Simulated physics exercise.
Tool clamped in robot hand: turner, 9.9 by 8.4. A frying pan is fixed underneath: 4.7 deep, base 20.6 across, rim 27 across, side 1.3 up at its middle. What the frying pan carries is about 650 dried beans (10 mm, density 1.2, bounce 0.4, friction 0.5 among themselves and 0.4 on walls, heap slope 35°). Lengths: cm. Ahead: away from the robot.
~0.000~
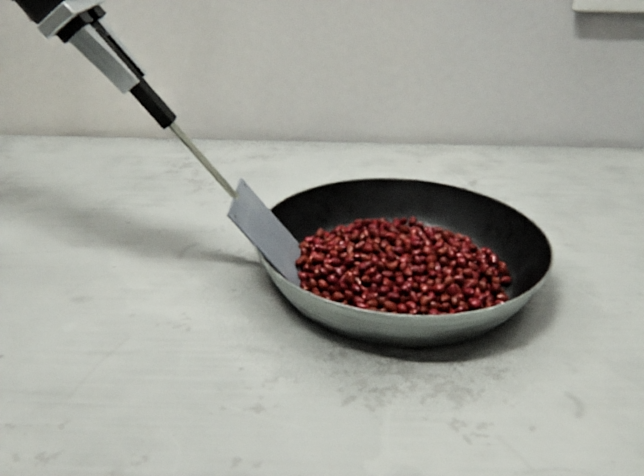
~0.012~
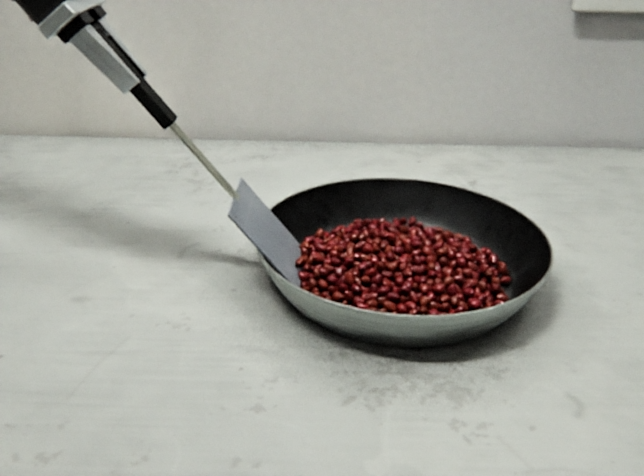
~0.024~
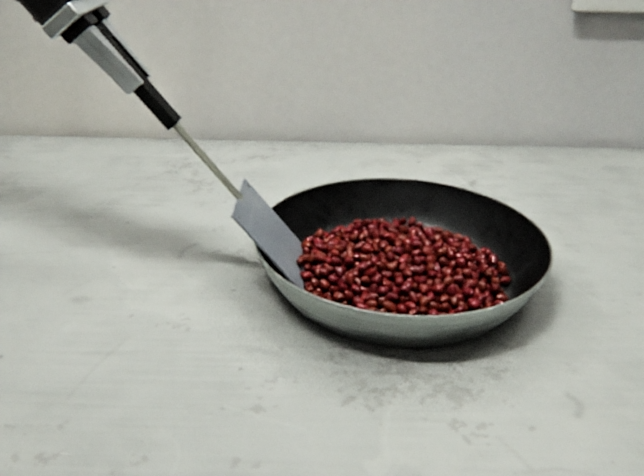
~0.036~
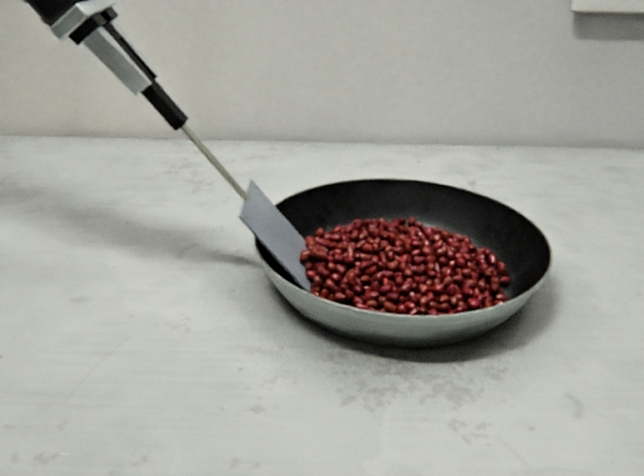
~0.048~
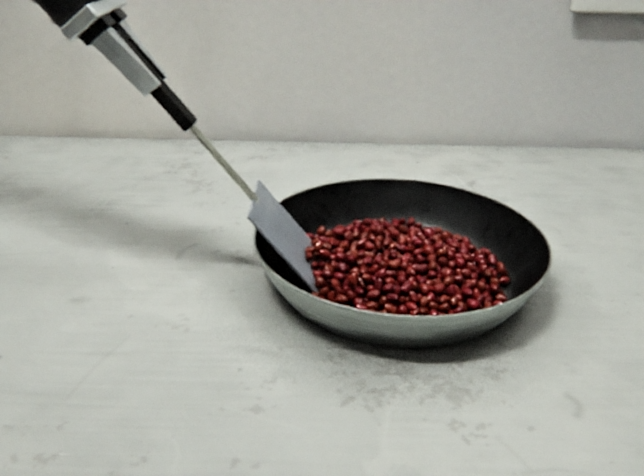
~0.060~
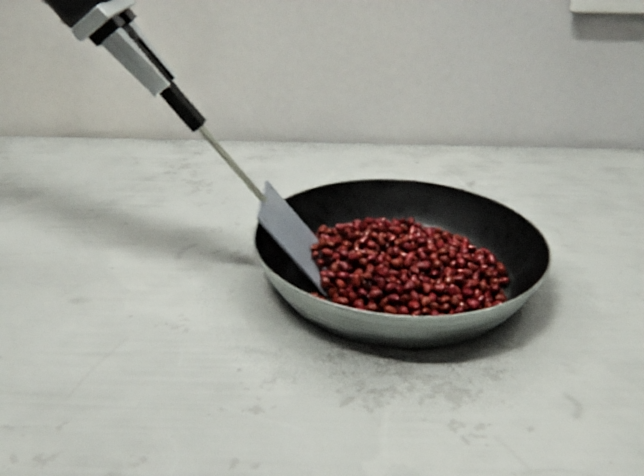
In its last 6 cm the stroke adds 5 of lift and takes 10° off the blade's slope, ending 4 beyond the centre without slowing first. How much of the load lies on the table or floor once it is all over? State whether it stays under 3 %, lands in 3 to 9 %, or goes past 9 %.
It stays under 3 %.
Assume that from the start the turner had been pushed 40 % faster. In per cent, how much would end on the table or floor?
Some 10 in a hundred.
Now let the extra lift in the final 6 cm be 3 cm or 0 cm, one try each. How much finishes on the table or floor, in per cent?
Result, in order: Approx. 0 % and 0 %.
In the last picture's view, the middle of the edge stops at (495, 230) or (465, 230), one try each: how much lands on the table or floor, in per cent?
Around 10 per cent for the first try and 0 per cent for the second.
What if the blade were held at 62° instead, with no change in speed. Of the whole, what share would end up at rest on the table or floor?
Result, estimated: 0 %.
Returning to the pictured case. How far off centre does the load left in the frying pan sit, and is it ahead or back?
I'd say it's roughly 4.0 cm toward the front.
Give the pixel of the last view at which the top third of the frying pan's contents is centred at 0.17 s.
It is centred at roughly (431, 257).
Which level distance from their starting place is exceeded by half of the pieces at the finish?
Near 3 cm, measured level.
By 0.12 s, sloping 52°, highest piece 4 above the table; 649 in the frying pan.
By 0.17 s, sloping 47°, highest piece 6 above the table; 649 in the frying pan.
By 0.40 s, sloping 42°, highest piece 5 above the table; 649 in the frying pan.
By 1.45 s, sloping 42°, highest piece 4 above the table; 649 in the frying pan.
Final count, 649 in the frying pan. That is 0 % on the table or floor.
